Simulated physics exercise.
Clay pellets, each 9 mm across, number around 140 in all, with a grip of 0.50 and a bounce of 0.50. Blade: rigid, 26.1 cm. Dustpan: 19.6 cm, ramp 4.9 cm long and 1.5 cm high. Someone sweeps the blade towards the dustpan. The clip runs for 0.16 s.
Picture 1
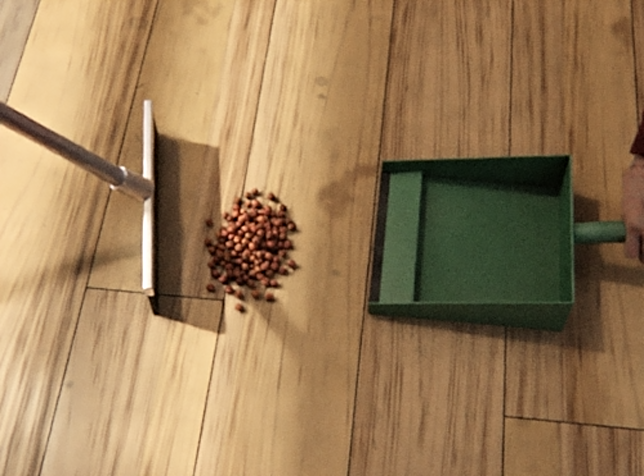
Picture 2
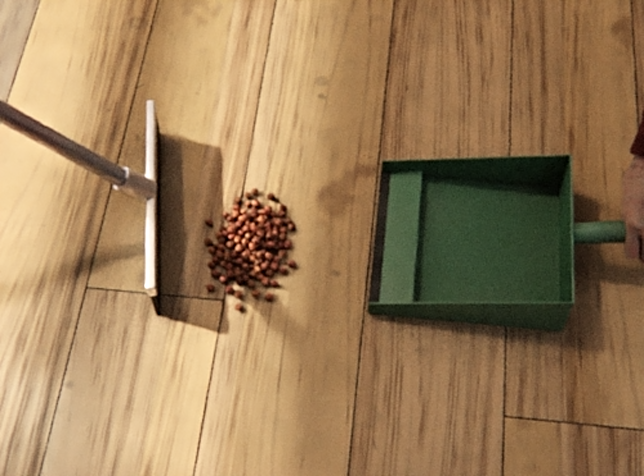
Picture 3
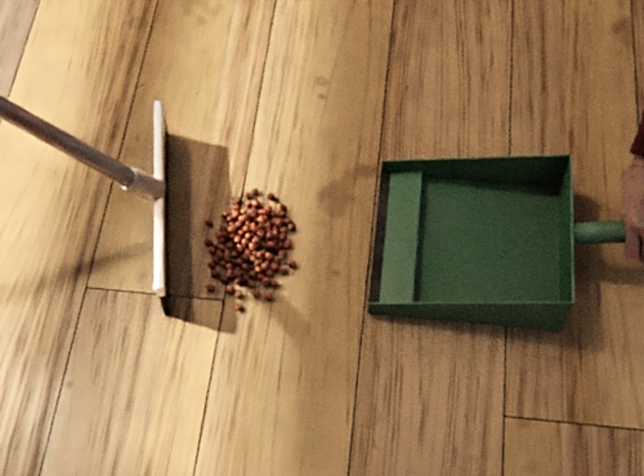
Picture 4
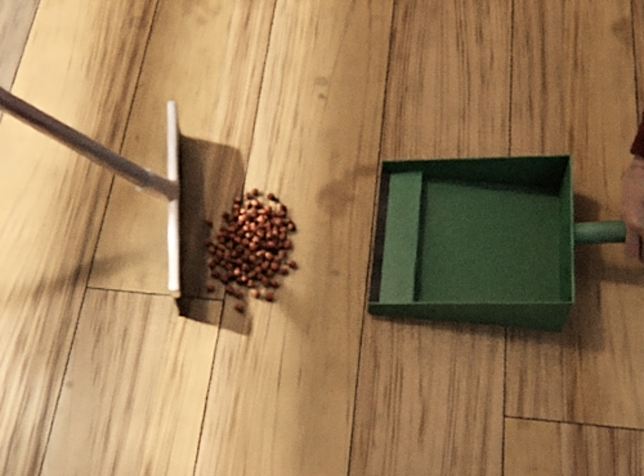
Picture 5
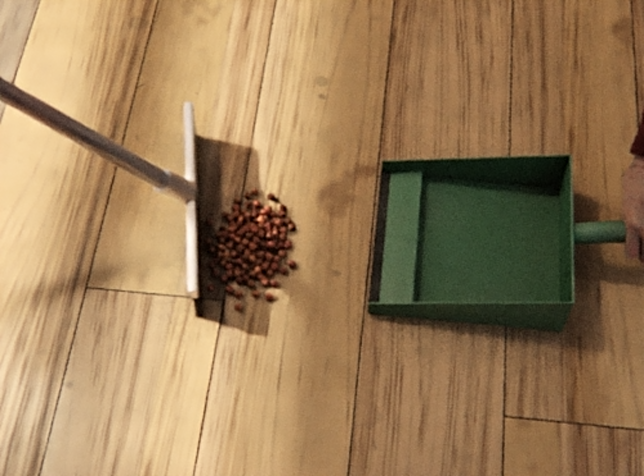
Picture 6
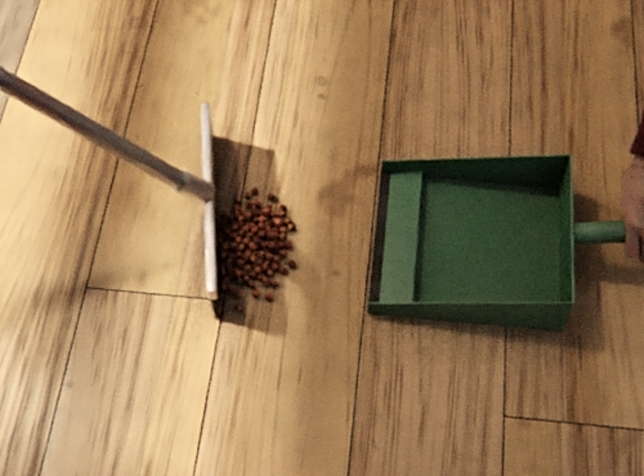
Pale blade on a long handle sliding right across a wooden floor into reddish-brown pellets, a hand holding a green dustpan still.
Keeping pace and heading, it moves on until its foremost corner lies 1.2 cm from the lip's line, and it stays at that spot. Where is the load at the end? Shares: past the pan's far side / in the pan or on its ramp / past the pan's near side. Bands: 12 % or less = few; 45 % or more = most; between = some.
Shares - past the pan's far side: Few; in the pan or on its ramp: Some; past the pan's near side: Few.
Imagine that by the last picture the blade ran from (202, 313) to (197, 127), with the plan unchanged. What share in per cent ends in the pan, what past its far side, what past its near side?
The pan gets 10, the far side 0 and the near side 15.
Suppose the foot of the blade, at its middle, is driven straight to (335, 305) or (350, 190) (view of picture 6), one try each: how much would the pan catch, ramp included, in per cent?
Roughly 5 % and 35 %.
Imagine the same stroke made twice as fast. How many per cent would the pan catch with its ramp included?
Share: Near 45 %.
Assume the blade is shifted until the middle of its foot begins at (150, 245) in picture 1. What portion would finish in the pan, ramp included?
Around 20 %.
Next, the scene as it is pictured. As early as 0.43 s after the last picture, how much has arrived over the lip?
About 35 per cent by then.
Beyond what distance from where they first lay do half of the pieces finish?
Median: Approx. 16 cm.
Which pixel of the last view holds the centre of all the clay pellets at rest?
Look around (372, 242) in the last picture.
Then, 0.13 s after the last picture, middle of the blade 11 cm from the lip; 0 % over the lip, far side 0 %, near side 5 %.
Then, 0.21 s after the last picture, middle of the blade 6 cm from the lip; 0 % over the lip, far side 0 %, near side 5 %.
Then, 0.43 s after the last picture, middle of the blade 4 cm from the lip; 35 % over the lip, far side 5 %, near side 5 %.
In the end, far side 5 %, pan 35 %, near side 5 %, in front of the lip or behind the blade 60 %.
